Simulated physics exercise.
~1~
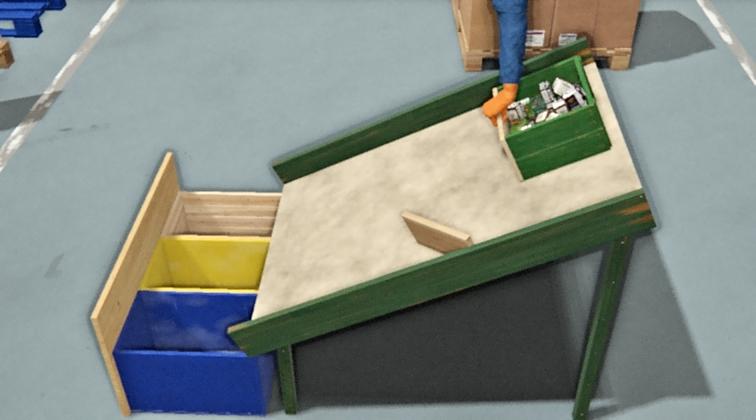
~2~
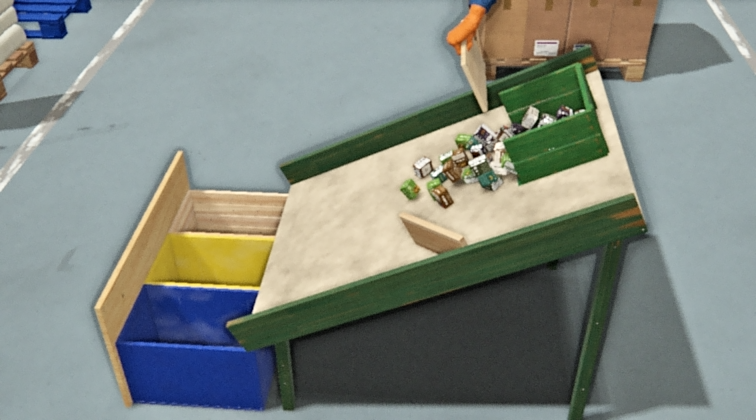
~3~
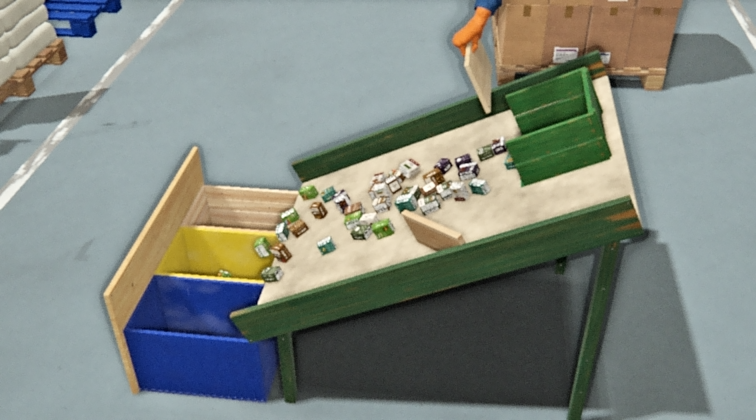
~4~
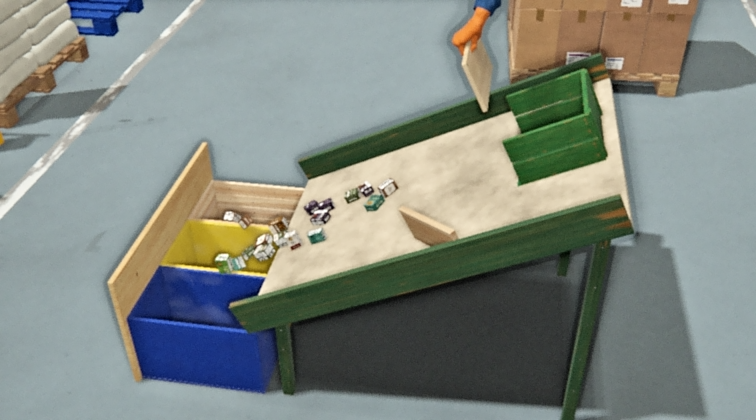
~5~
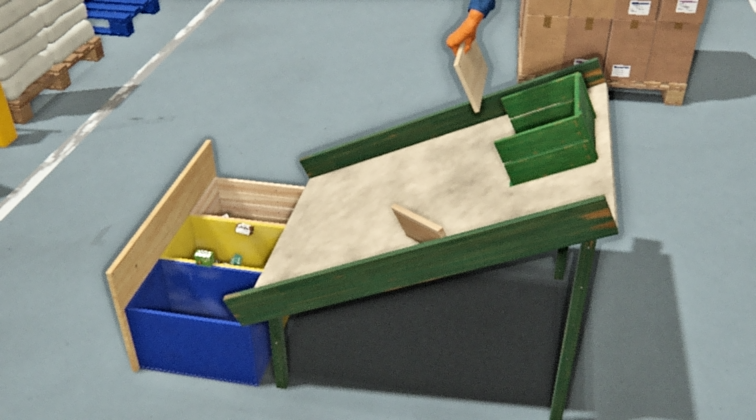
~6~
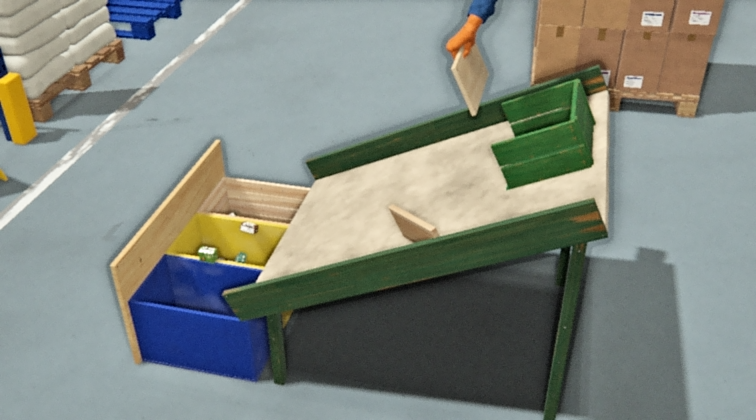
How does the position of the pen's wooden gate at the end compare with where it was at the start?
At the start the gate stands against the open side of the green pen, holding the cartons in. By the end it is up and to the left, held by the gloved hand clear of the pen near the table's far edge.
